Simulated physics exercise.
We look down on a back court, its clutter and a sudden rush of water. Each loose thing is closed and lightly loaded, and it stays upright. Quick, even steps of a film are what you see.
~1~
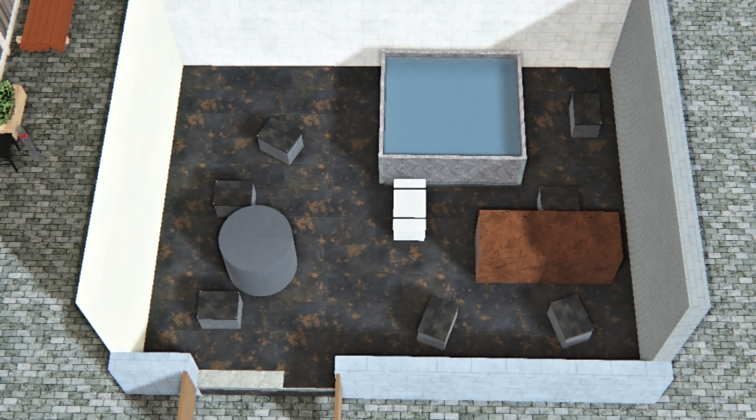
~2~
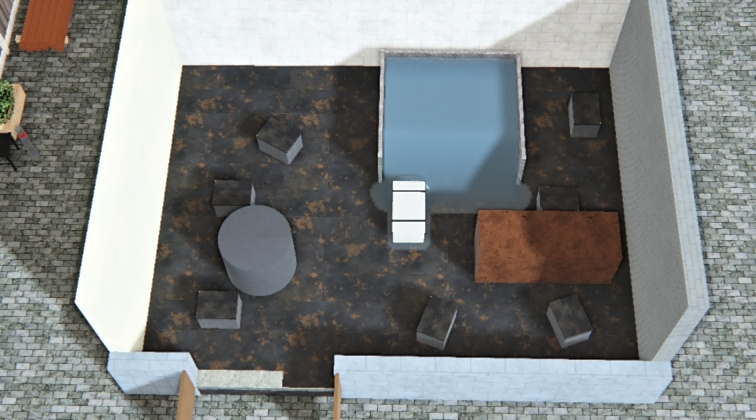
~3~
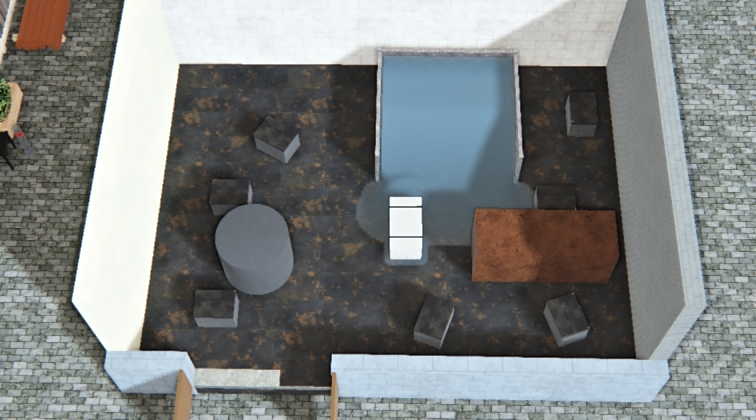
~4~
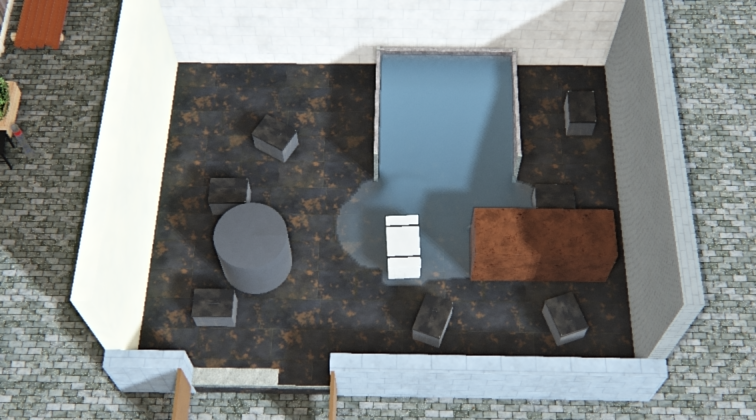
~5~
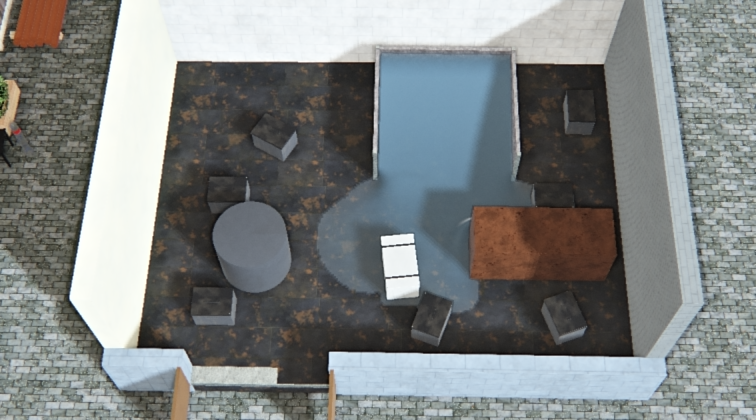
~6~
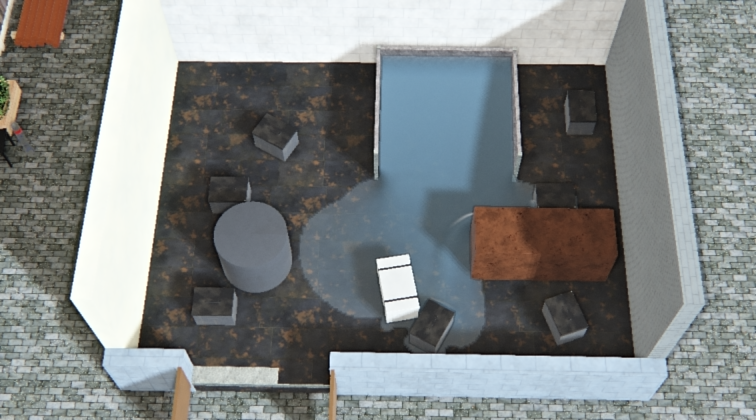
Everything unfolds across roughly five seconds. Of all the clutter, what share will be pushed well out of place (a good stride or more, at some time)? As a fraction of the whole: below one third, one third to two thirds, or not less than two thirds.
Band-wise it's the top band, two thirds or more.
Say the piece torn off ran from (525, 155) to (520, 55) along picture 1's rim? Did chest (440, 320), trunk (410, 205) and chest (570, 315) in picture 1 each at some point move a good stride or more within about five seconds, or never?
As listed: That far or more, that far or more, swept aside.
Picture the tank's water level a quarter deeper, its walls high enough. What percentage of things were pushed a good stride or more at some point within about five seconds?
That comes to 80 % of the lot.
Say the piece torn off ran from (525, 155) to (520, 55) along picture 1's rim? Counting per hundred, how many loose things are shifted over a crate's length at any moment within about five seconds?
Near 60 %.
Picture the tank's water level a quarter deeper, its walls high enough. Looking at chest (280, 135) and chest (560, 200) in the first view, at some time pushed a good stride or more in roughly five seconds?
Fell short of it; covered that distance.
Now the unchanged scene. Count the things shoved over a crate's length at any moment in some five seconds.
My count comes to 6.
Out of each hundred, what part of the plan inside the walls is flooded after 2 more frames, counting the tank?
40 per cent or so.
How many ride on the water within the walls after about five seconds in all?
Count: 4.
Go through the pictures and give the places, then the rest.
The first frame shows a trunk at (410, 203) rests on the ground; a chest at (438, 318) rests on the ground; 0 of 8 have shifted.
The second frame shows a trunk at (409, 206), on the bottom, close to its start; a chest at (438, 318), on the bottom; 0 of 8 have shifted.
The third frame shows a trunk at (406, 222), on the bottom, a stride from its start; a chest at (435, 316) rests on the ground; 1 of 8 have shifted.
The fourth frame shows a trunk at (403, 241), on the bottom, a stride from its start; a chest at (433, 315) rests on the ground; 1 of 8 have shifted.
The fifth frame shows a trunk at (400, 261) rests on the ground, a stride from its start; a chest at (432, 314), on the bottom; 1 of 8 have shifted.
The sixth frame shows a trunk at (398, 283) rests on the ground, a stride from its start; a chest at (433, 322) rests on the ground, close to its start; 2 of 8 have shifted.
A moment on, 1 of 8 are well off their spots; 2 afloat.
Next, 3 of 8 are well off their spots; 1 afloat.
Later, 6 of 8 are well off their spots; 5 afloat.
In the end, 6 of 8 are well off their spots, and 6 have been at some point; 4 afloat.
